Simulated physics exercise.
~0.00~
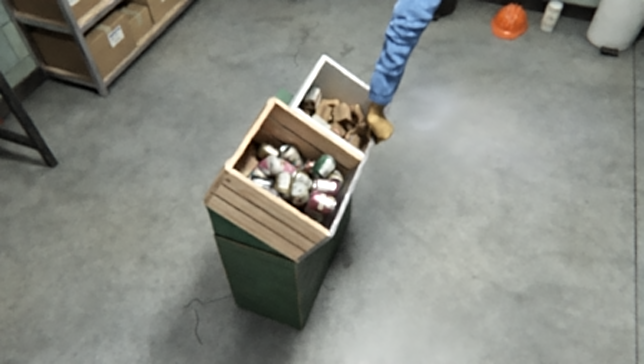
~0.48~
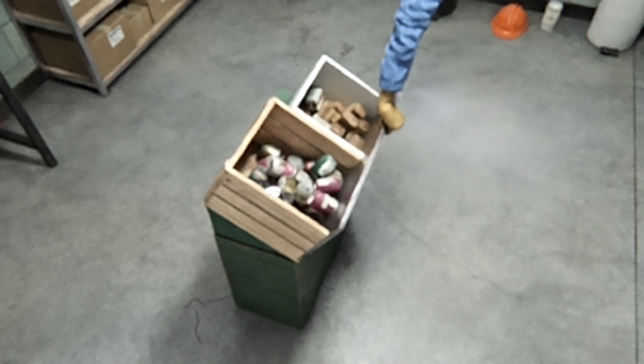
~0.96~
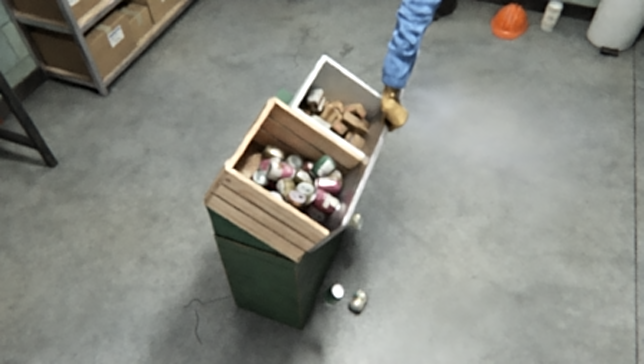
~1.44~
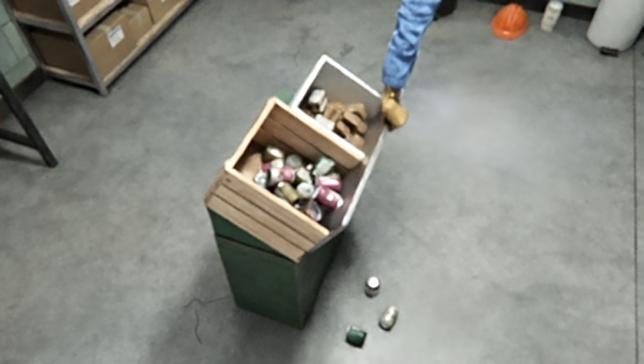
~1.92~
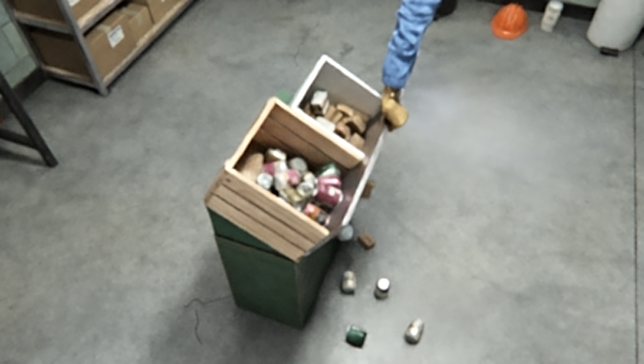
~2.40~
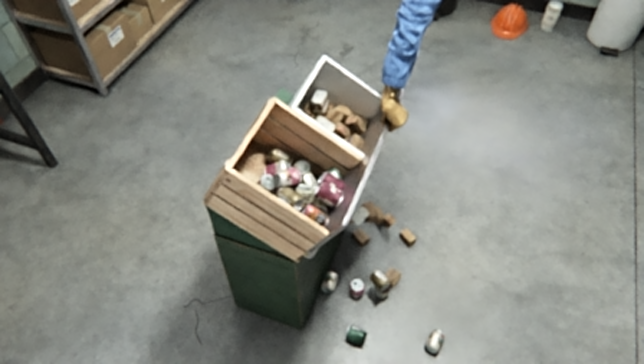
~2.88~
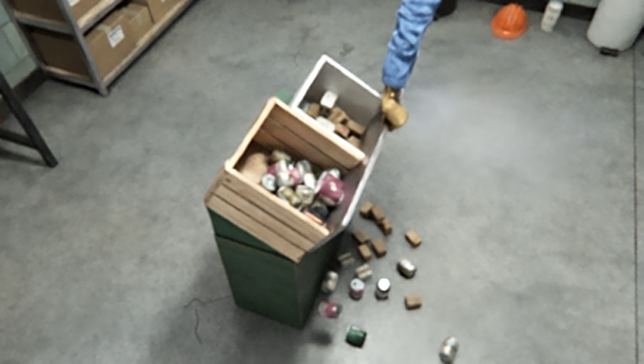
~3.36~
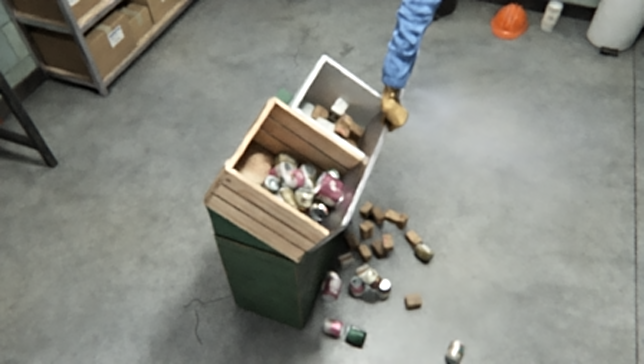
The clip opens on a wooden hopper of mini cans and a white hopper of small brown parcels, set side by side above a green base on a grey floor. A gloved hand in a blue sleeve grips the far end of the sloping front gate and shifts it slightly up and to the right, then holds still. A few cans drop to the floor first, one rolling off to the lower right. Brown parcels then tumble out after them, with more cans following. At the end, parcels and cans lie scattered beside the base, while many remain in both hoppers.
